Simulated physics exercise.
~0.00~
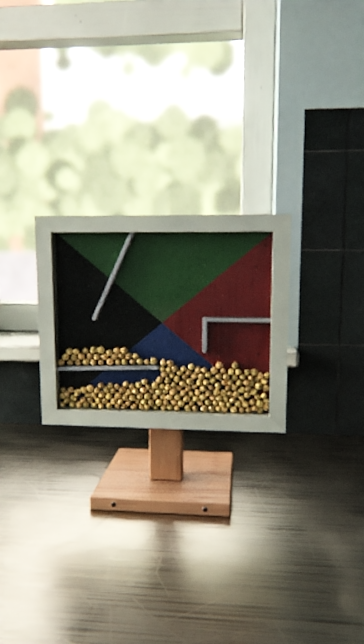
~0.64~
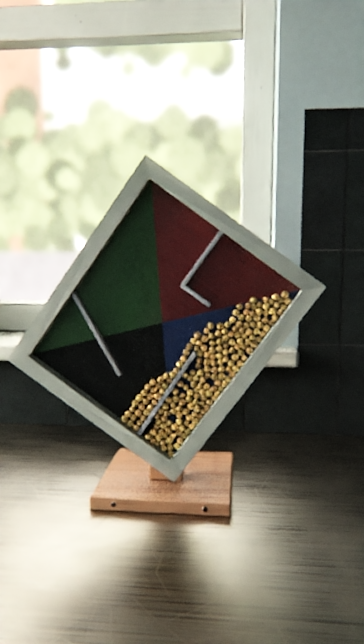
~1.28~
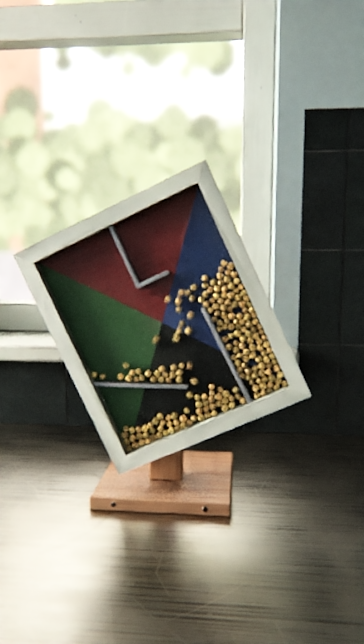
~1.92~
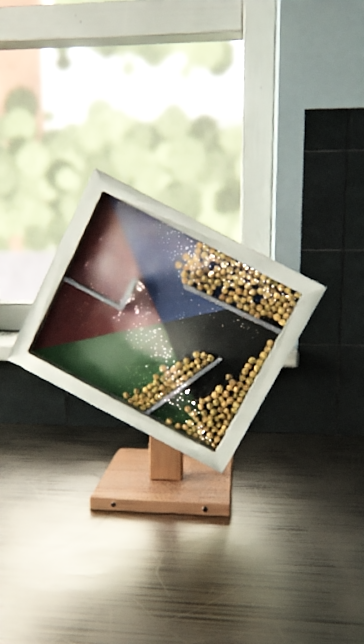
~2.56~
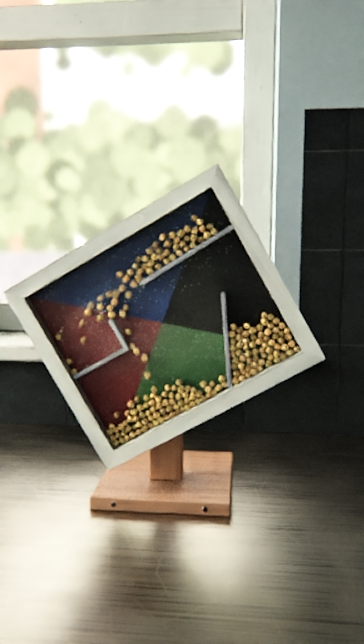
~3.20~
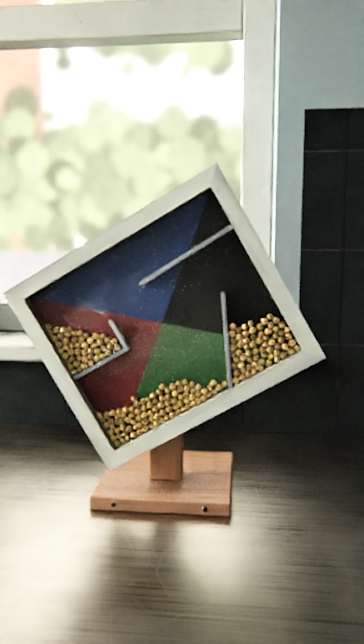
The clip shows a framed, clear-fronted box of small pale beads turning anticlockwise on a wooden stand, the beads sliding and spilling past its inner bars. It stops tilted, and the last beads pour left, settling in separate piles over the red, green and black wedges, leaving blue empty.
